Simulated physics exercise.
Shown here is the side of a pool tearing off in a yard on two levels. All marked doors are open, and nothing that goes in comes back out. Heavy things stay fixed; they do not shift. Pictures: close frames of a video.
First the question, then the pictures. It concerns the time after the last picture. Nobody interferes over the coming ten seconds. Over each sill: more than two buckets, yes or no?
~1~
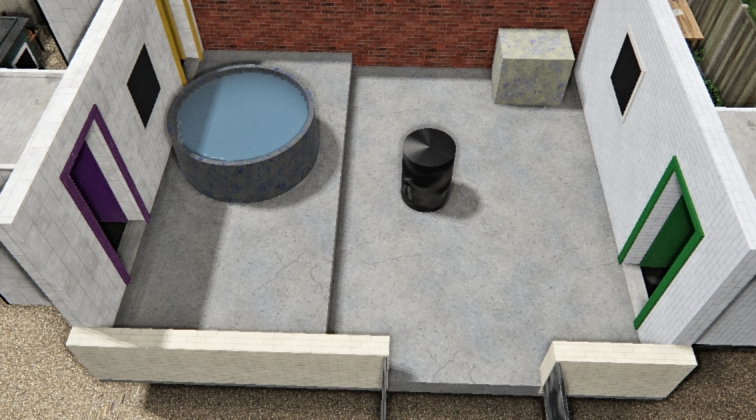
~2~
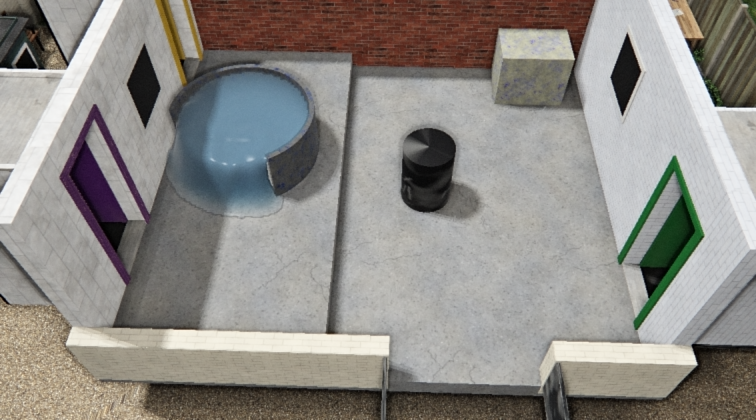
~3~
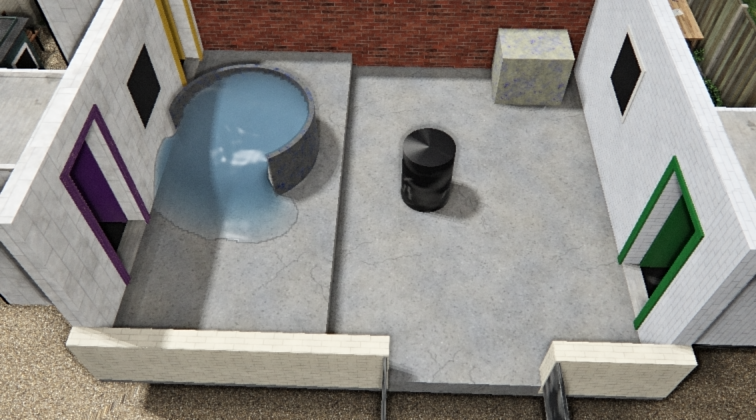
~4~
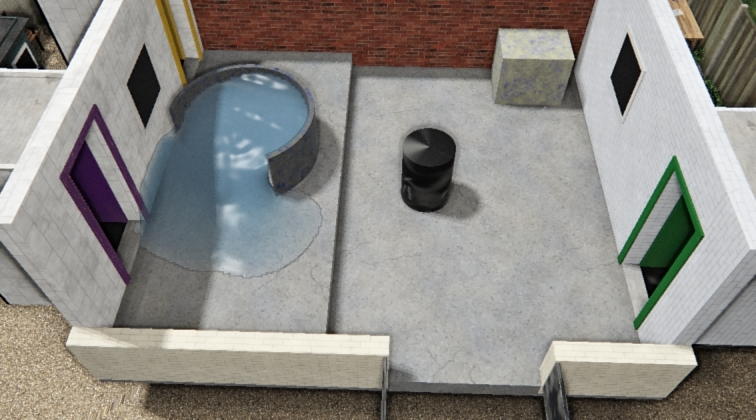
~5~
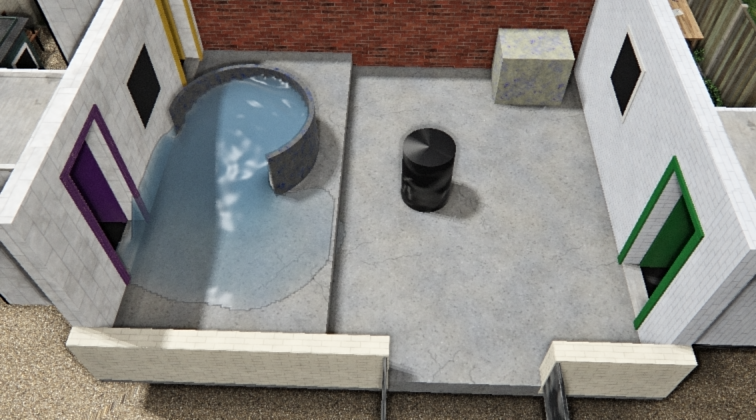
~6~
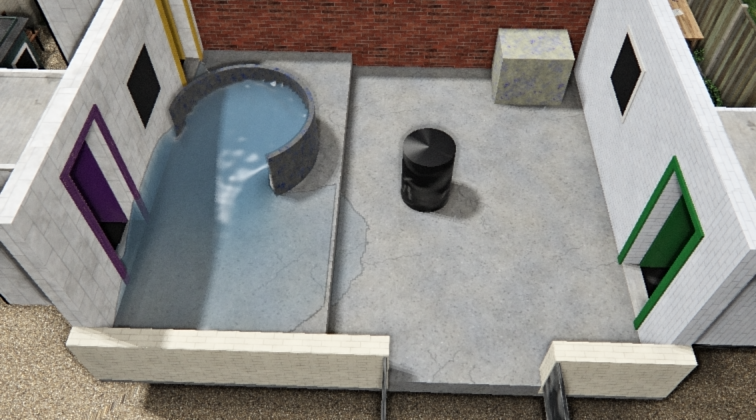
Green door: Yes, more; purple door: Yes, more; yellow door: No, not more.
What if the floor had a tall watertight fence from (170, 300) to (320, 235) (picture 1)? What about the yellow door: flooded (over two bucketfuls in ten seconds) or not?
Yellow door: Spared.
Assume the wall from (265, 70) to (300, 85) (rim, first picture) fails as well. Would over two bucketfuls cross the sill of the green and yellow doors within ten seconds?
Result - green: Clears the line; yellow: Clears the line.
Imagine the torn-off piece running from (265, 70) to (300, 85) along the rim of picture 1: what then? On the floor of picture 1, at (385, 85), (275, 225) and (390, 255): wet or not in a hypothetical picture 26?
Taking each in turn, they come out watered, kept dry, kept dry.
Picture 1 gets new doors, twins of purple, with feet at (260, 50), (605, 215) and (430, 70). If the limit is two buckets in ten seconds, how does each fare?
Door by door, it goes misses the line, clears the line, misses the line.
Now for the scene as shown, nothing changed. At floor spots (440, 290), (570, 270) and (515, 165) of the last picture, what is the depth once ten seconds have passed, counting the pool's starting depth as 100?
Going in order, that's 4, 10 and 6 %.
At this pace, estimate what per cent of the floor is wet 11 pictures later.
Roughly 30 %.
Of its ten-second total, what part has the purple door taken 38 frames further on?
Working it through, I arrive at 100 %.
A moment on, water covers 25 % of the floor; the green door not reached, the purple door over two buckets in, the yellow door wet at the sill, nothing in.
Next, water covers 30 % of the floor; the green door not reached, the purple door far over two buckets in, the yellow door wet at the sill, nothing in.
Then, water covers 65 % of the floor; the green door wet at the sill, nothing in, the purple door far over two buckets in, the yellow door wet at the sill, nothing in.
Later, water covers 80 % of the floor; the green door far over two buckets in, the purple door far over two buckets in, the yellow door wet at the sill, nothing in.
In the end, water covers 90 % of the floor; the green door far over two buckets in, the purple door far over two buckets in, the yellow door wet at the sill, nothing in.
